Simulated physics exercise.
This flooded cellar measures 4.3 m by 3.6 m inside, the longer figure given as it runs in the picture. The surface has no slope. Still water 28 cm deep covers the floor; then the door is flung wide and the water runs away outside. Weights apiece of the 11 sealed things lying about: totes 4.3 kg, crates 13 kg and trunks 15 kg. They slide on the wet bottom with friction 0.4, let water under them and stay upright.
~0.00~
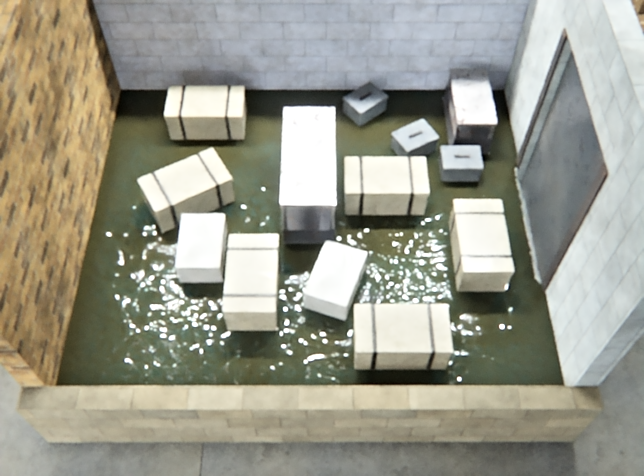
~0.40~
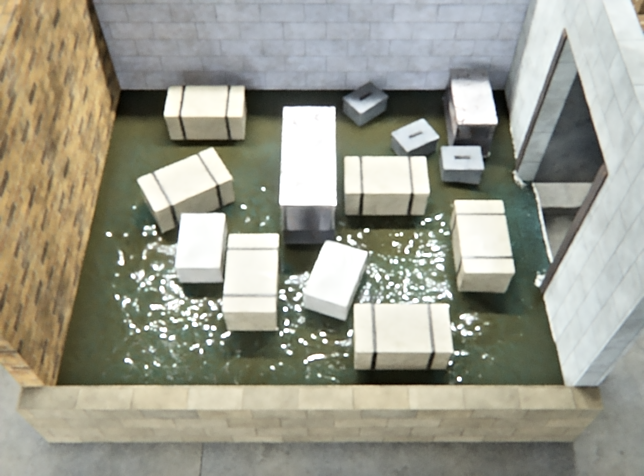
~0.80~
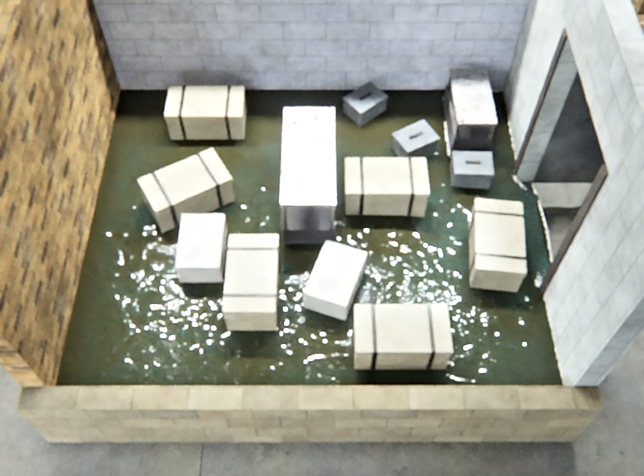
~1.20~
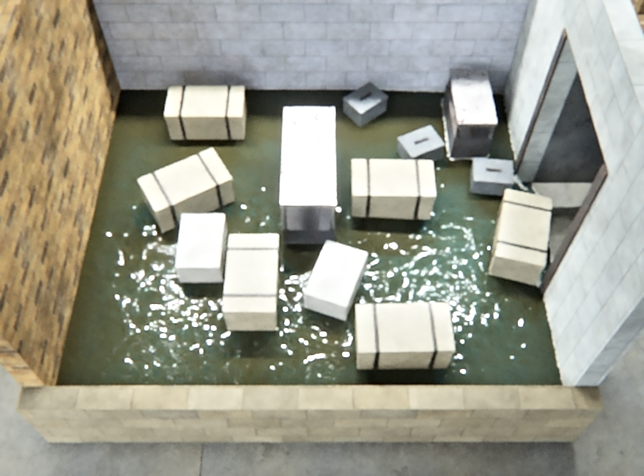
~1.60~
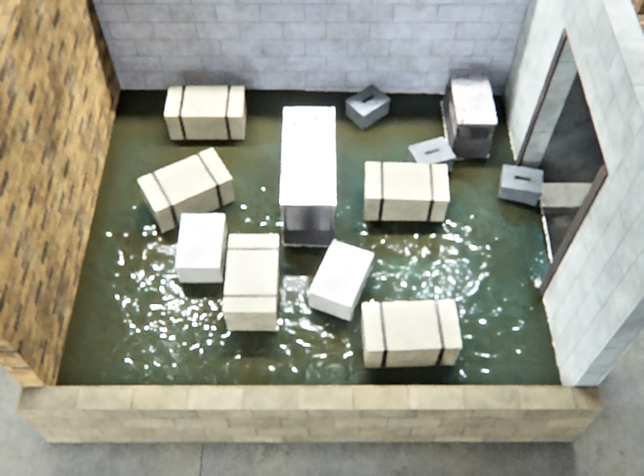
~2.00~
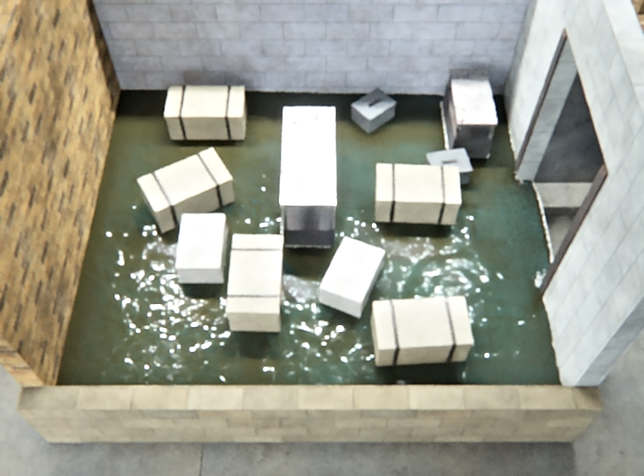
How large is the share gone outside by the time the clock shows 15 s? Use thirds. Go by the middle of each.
That comes to two thirds or above.
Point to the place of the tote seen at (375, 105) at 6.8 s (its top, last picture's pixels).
At about (479, 173).
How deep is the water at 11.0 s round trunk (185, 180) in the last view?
Roughly 15 cm.
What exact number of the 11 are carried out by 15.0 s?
I count 9.
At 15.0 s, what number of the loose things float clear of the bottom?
I count 2.
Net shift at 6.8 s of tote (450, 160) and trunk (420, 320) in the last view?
In that order: Washed out, washed out.
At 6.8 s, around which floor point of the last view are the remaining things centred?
Around (345, 224).
After 3.0 s 2 of 11 are out; 9 afloat.
After 6.8 s 6 of 11 are out; 5 afloat.
After 11.0 s 8 of 11 are out; 3 afloat.
After 15.0 s 9 of 11 are out; 2 afloat.
